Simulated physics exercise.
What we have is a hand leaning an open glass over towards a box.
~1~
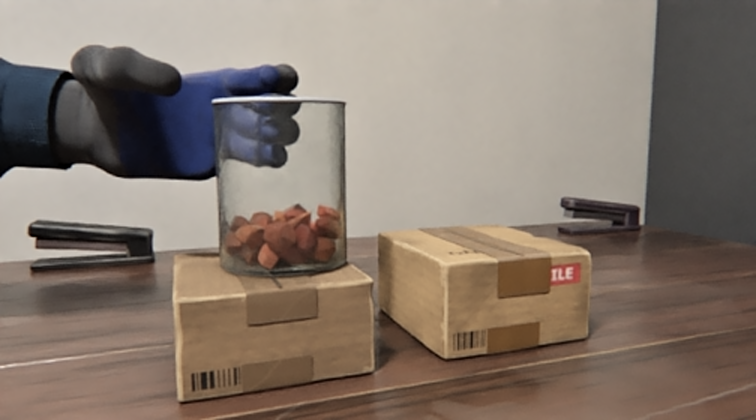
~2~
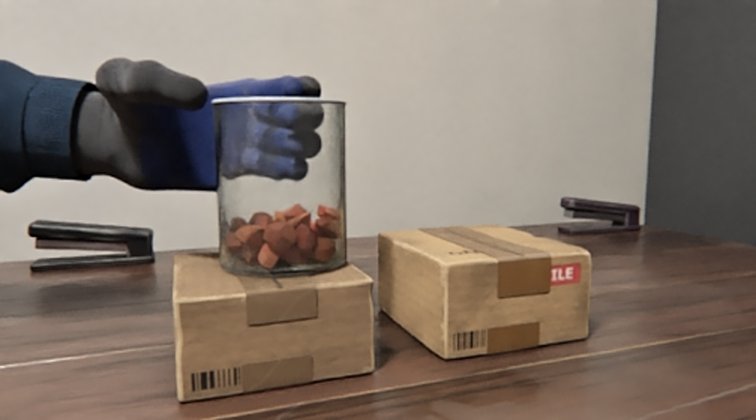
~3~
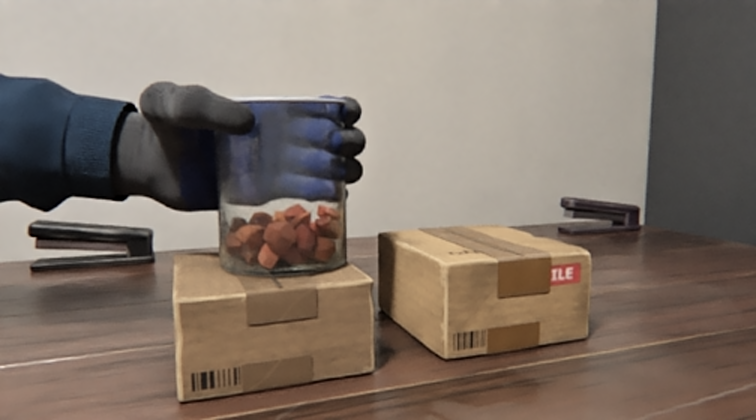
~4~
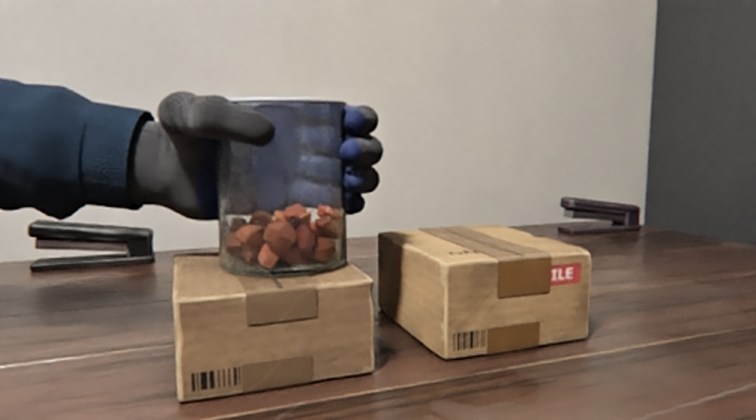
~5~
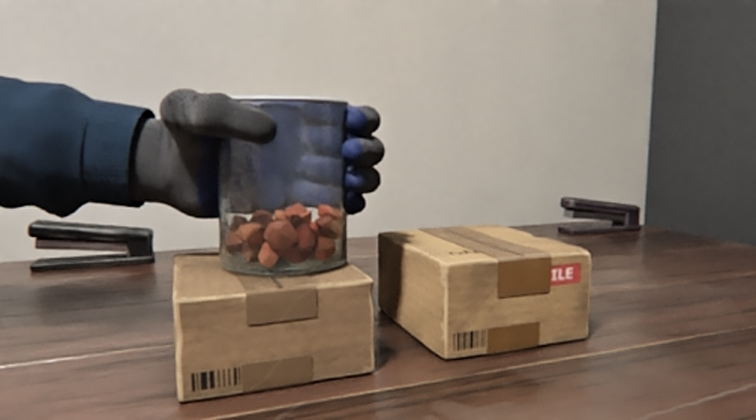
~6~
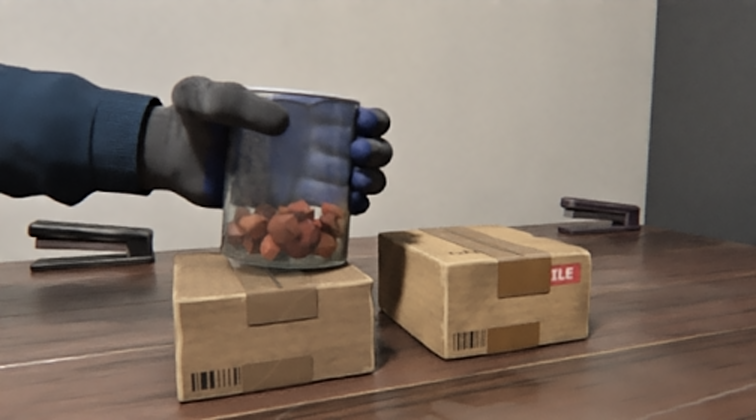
A gloved hand grips a glass of crushed brick and leans it slightly right.
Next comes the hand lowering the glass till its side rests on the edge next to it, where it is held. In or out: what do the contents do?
It fails to overflow.
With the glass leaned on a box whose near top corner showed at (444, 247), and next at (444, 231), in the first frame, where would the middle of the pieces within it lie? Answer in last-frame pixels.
(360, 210), then (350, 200).
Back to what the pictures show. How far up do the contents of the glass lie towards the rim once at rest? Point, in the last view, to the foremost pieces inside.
I'd point to about (415, 224) in the last view.
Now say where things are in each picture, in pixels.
Glass at (283, 182), a quarter full of bits of crushed brick; box at (475, 282), its top about level with the glass's foot, in the first picture.
Glass at (283, 182), upright; rim at (341, 104); top of the contents at (291, 232), in the second picture.
Glass at (283, 182), upright; rim at (341, 104); box at (475, 282), in the third picture.
Glass at (283, 182), upright; rim at (341, 104); top of the contents at (291, 232), in the fourth picture.
Glass at (284, 181), upright; rim at (343, 104); box at (475, 282), in the fifth picture.
Glass at (290, 177), leaning 5°; rim at (355, 105); box at (475, 282), its top about level with the glass's foot, in the sixth picture.
Then, 0.65 s after the last picture, the glass leans 43°; everything is still inside.
Then, 1.22 s after the last picture, the glass leans 77°; everything is still inside.
Then, 1.71 s after the last picture, the glass rests on the box at 83°; everything is still inside.
At rest, the glass rests on the box at 83°; everything is still inside.
